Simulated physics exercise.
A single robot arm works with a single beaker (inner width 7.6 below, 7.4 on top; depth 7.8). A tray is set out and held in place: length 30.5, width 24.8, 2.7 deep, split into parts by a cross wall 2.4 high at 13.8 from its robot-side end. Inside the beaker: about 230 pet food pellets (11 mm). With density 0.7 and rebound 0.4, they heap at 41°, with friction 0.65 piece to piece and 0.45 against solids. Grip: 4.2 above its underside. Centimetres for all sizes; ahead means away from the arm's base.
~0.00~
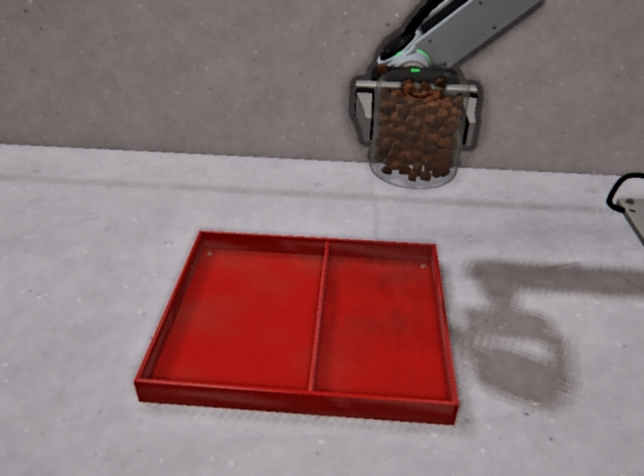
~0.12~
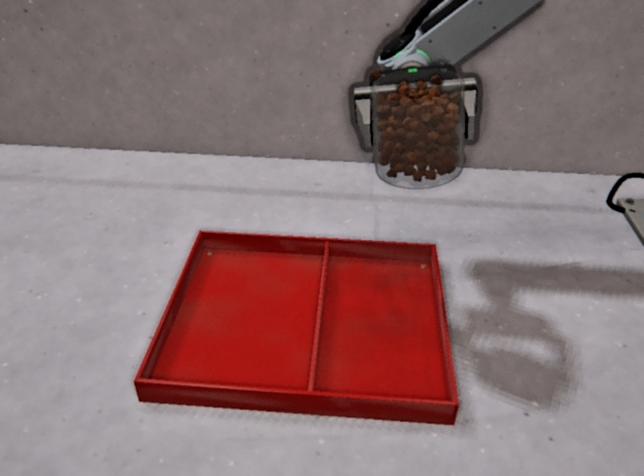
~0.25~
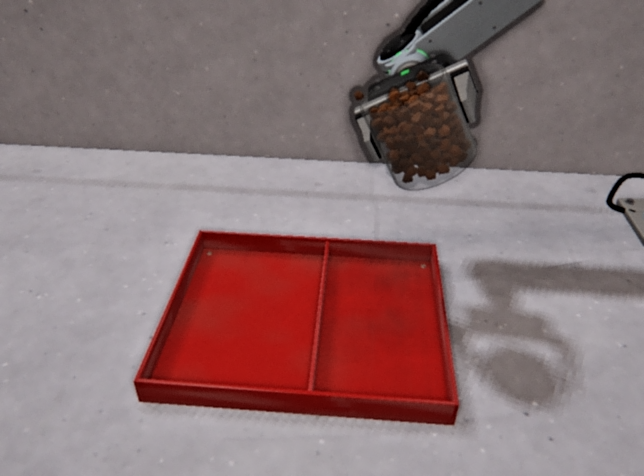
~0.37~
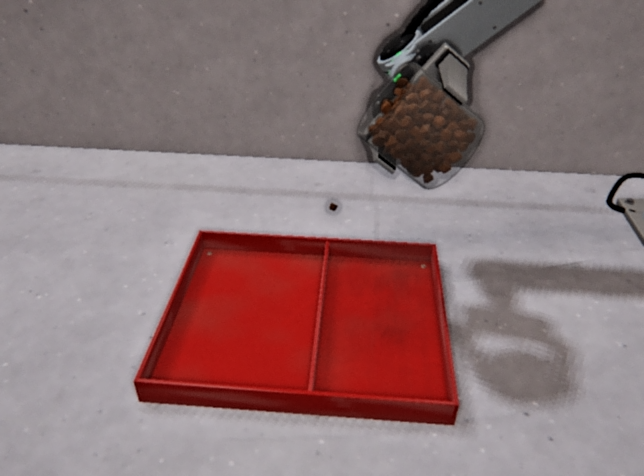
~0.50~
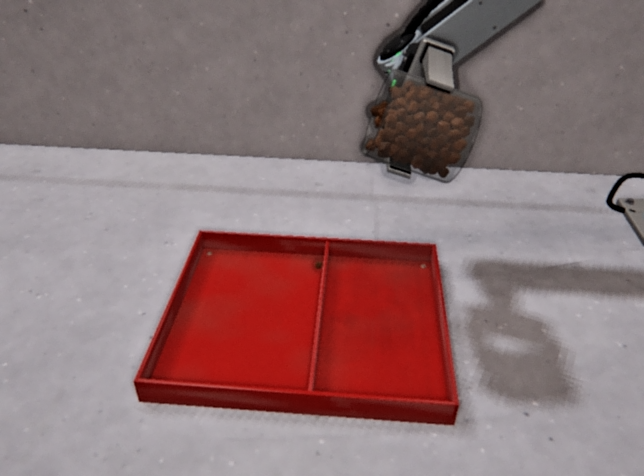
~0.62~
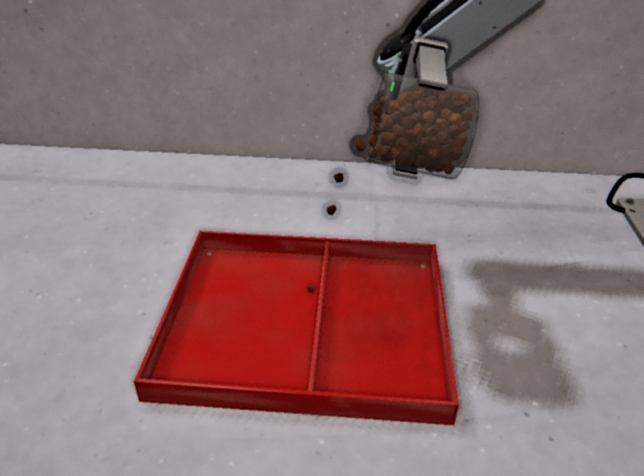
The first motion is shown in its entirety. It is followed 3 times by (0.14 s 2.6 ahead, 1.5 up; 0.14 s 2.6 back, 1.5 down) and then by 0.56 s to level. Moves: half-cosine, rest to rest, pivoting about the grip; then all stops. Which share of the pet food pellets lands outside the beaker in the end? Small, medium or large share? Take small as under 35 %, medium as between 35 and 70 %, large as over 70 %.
A medium share.
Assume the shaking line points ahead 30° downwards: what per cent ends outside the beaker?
I'd say close to 25 per cent.
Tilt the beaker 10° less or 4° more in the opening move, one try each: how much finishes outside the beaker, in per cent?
I'd say close to 25 and 55 per cent, in that order.
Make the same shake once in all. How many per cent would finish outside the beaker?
Approx. 25 per cent.
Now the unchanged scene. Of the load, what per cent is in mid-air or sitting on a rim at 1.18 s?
Roughly 7 per cent.
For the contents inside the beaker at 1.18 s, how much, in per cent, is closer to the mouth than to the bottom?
About 45 percent.
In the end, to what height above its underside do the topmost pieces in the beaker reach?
Roughly 7.0 cm.
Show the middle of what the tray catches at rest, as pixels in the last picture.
Approximately (303, 319) in pixels.
After 1.18 s, tilted 81° forward, highest piece 26 above the table; 158 in the beaker, 40 in the far-side part, 16 in the robot-side part, 15 in flight or on a rim.
After 1.74 s, tilted 41° forward, highest piece 27 above the table; 129 in the beaker, 59 in the far-side part, 41 in the robot-side part.
After 2.22 s, level, highest piece 28 above the table; 129 in the beaker, 59 in the far-side part, 41 in the robot-side part.
After 3.27 s, level, highest piece 28 above the table; 129 in the beaker, 59 in the far-side part, 41 in the robot-side part.
At rest, 129 in the beaker, 59 in the far-side part, 41 in the robot-side part. That is 44 % outside the beaker.
